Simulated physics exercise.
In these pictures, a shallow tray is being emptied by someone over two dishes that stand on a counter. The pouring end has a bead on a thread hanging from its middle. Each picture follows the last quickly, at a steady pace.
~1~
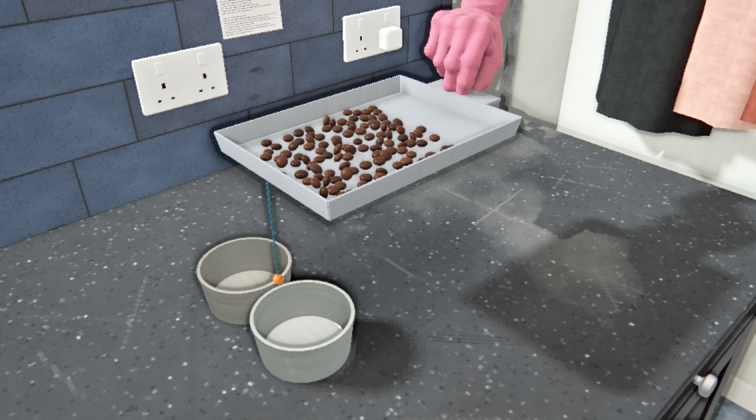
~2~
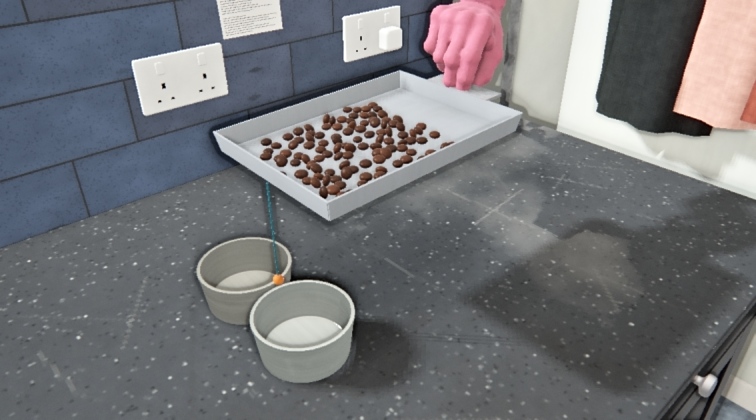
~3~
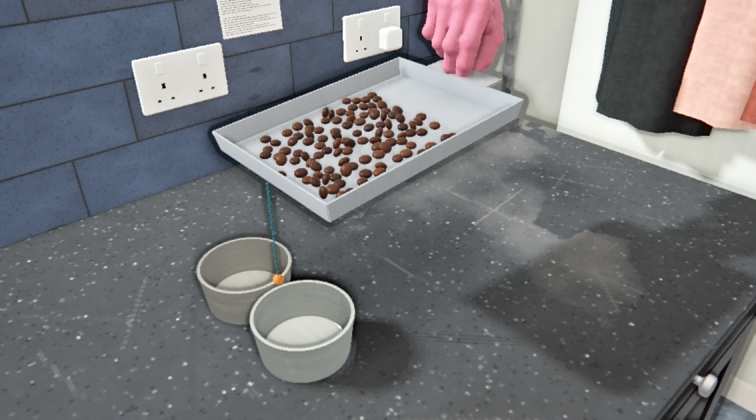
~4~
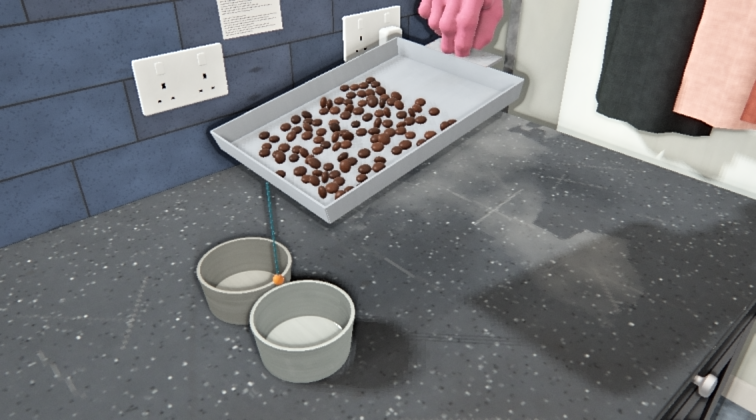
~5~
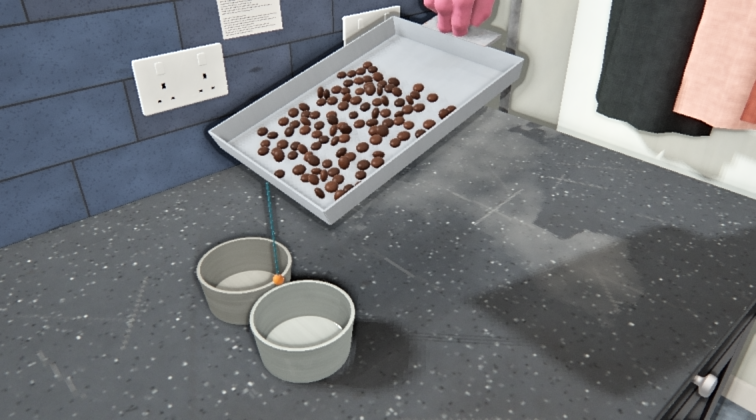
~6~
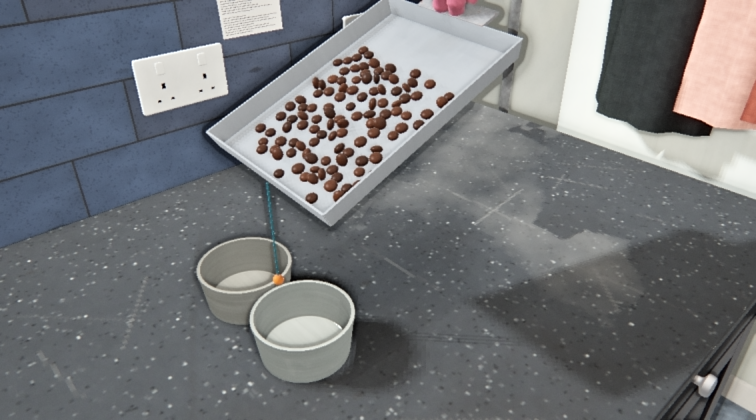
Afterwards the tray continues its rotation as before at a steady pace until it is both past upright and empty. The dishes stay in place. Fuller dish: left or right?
Most of the load heads over to the right dish, I'd guess.
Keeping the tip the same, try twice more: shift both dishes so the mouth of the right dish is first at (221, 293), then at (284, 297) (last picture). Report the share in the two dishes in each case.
You'd see around 20 per cent and then around 20 per cent.
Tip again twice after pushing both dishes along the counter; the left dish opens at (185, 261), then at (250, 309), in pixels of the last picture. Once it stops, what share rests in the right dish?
You'd get 40 in a hundred first and 40 in a hundred after that.
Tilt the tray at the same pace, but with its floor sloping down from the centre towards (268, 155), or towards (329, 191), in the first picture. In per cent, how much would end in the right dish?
That comes to 0 per cent the first time and 50 per cent the second.
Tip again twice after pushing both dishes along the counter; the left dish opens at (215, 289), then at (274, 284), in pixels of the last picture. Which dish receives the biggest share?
For the first place, the dish on the right side; for the second, the dish on the right side.
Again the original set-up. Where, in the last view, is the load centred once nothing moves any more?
Roughly at pixel (262, 378).
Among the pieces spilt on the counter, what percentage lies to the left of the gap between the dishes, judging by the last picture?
Around 70 per cent, I reckon.
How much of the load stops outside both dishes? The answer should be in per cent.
Around 70 in a hundred.
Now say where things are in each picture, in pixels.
In the first picture, corners of the pouring end near (220, 132) and (329, 198), level; middle of the load near (346, 148), flat chocolate drops; left dish near (207, 297); right dish near (262, 352); bead on its thread near (278, 280).
In the second picture, corners of the pouring end near (219, 132) and (328, 199), level; middle of the load near (346, 146).
In the third picture, corners of the pouring end near (218, 131) and (327, 201), tipped barely, lowest at the right corner; middle of the load near (346, 141).
In the fourth picture, corners of the pouring end near (216, 131) and (326, 204), tipped a little, lowest at the right corner; middle of the load near (344, 133).
In the fifth picture, corners of the pouring end near (214, 131) and (325, 207), tipped clearly, lowest at the right corner; middle of the load near (342, 126).
In the sixth picture, corners of the pouring end near (211, 131) and (323, 210), tipped clearly, lowest at the right corner; middle of the load near (340, 119); left dish near (207, 297); right dish near (262, 352).
Shortly afterwards, tray tipped steeply; all but a few on the tray; only a few in the air.
Next, tray tipped past a quarter turn; near half on the tray; a little in the right dish; near a third outside both; a little in the air.
Some moments later, tray tipped past a quarter turn; near a third in the right dish; near two thirds outside both.
In the end, tray tipped past a quarter turn; near a third in the right dish; none at all in the left dish; near two thirds outside both.
